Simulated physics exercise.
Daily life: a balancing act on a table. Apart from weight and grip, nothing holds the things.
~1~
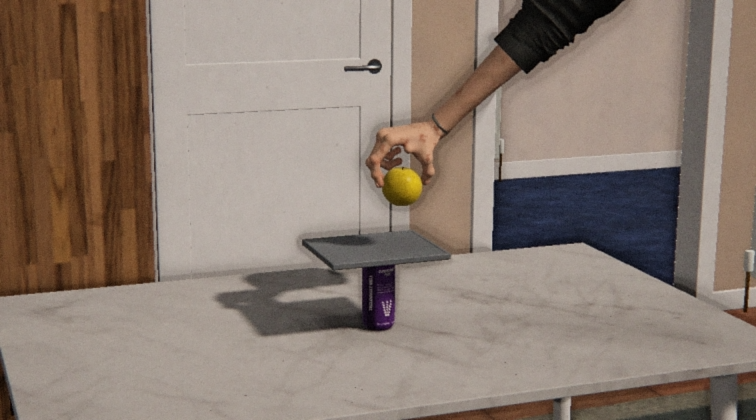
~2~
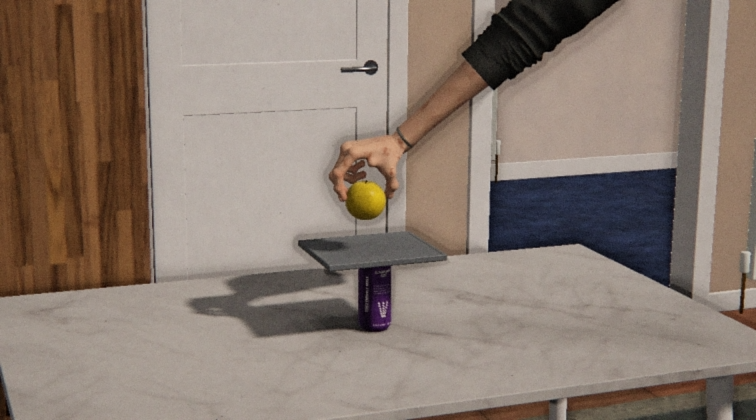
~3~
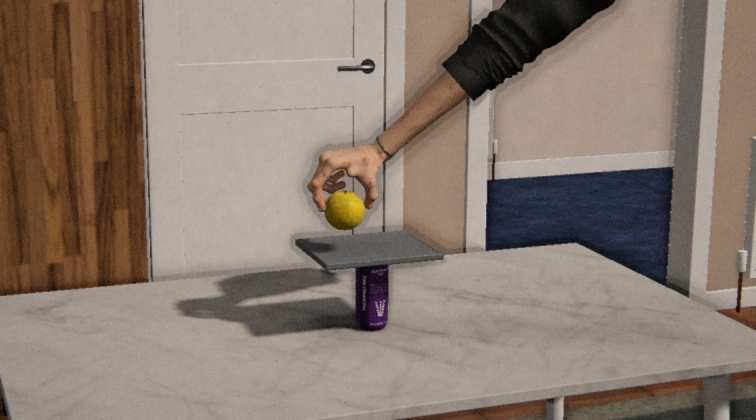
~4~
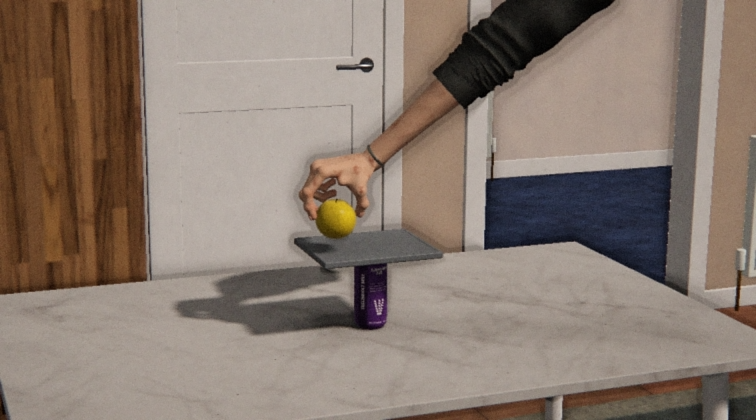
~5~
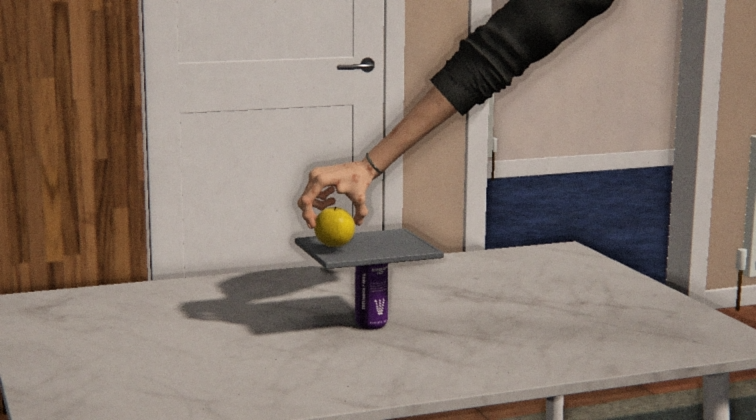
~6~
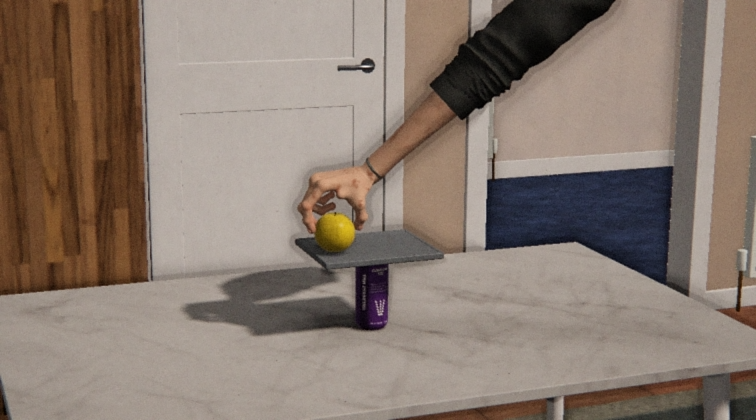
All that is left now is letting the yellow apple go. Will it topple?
Yes.
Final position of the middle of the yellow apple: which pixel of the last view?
Roughly pixel (299, 325) in the last picture.
Then, 0.40 s on from there, yellow apple now fallen; grey lid turned 72° from how it was put.
Then, 0.60 s on from there, grey lid now fallen.
In the end, fallen, grey lid and yellow apple; purple can unmoved. At the end, from the last picture's camera, yellow apple near (299, 325). The stack loses its balance.
